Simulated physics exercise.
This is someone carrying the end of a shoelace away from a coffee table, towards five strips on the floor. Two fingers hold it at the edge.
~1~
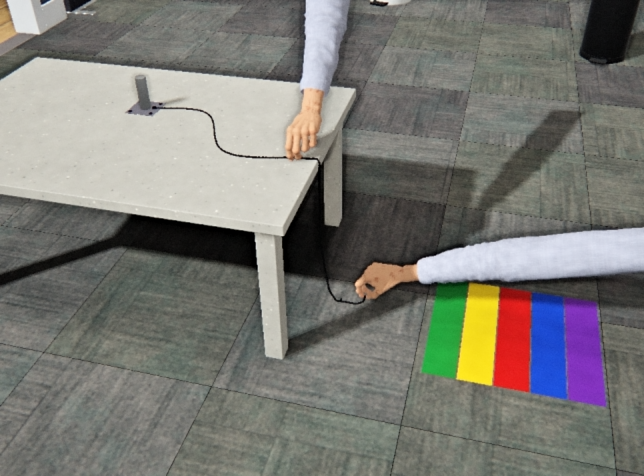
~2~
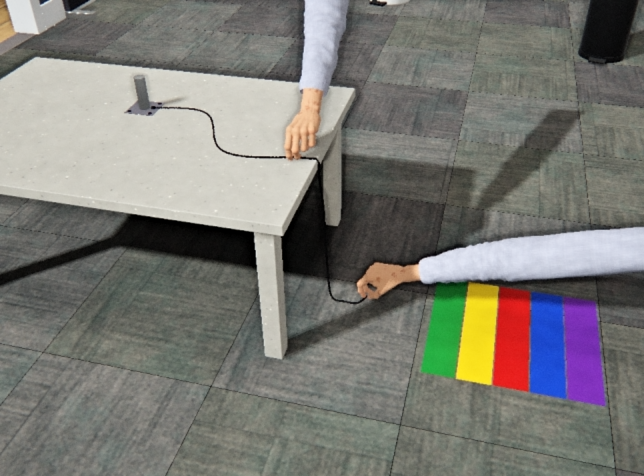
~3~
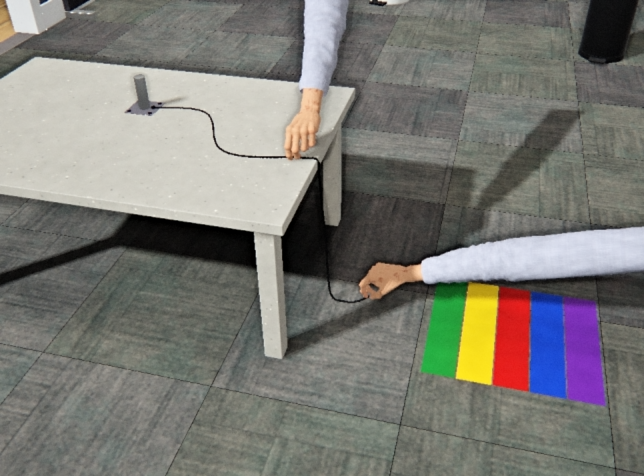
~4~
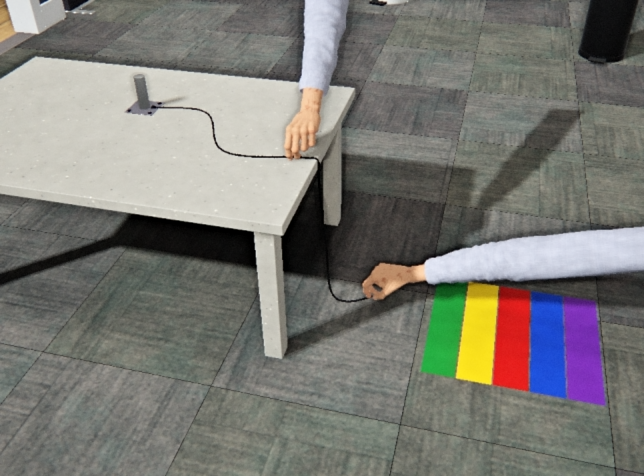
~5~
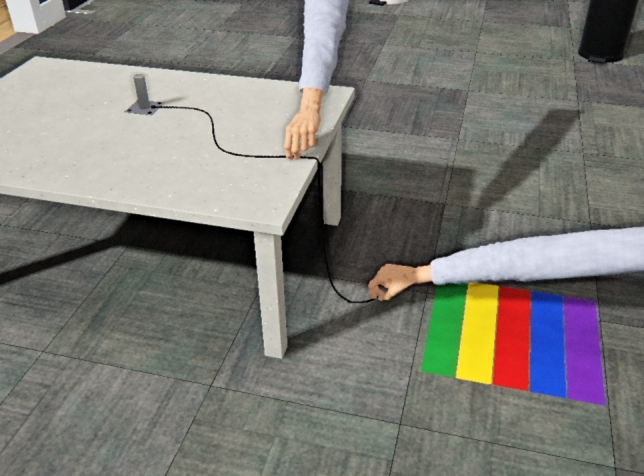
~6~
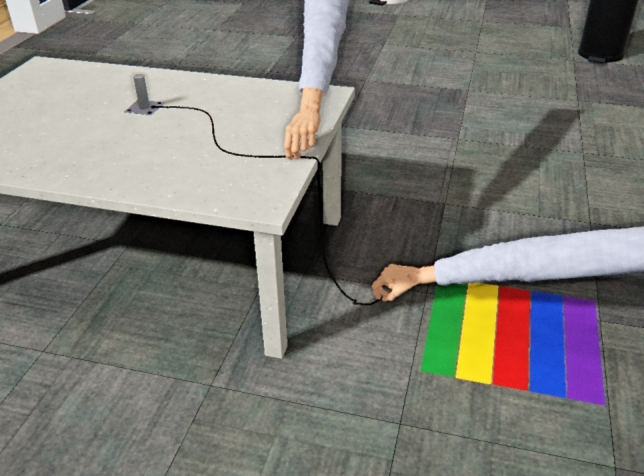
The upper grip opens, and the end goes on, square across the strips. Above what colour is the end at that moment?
Over red.
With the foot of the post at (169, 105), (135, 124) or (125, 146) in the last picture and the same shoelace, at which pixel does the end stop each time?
The places are (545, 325), (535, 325) and (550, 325).
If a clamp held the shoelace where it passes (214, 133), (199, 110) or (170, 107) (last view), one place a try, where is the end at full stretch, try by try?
Near (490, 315), (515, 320) and (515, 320).
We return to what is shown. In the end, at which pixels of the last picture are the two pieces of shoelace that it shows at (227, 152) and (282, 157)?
About (279, 137), and the other about (326, 155).
Soon after, end near (459, 310); over green.
Then, end near (497, 316); over yellow.
At full stretch, end near (518, 320); over red. The end stops over the red strip.
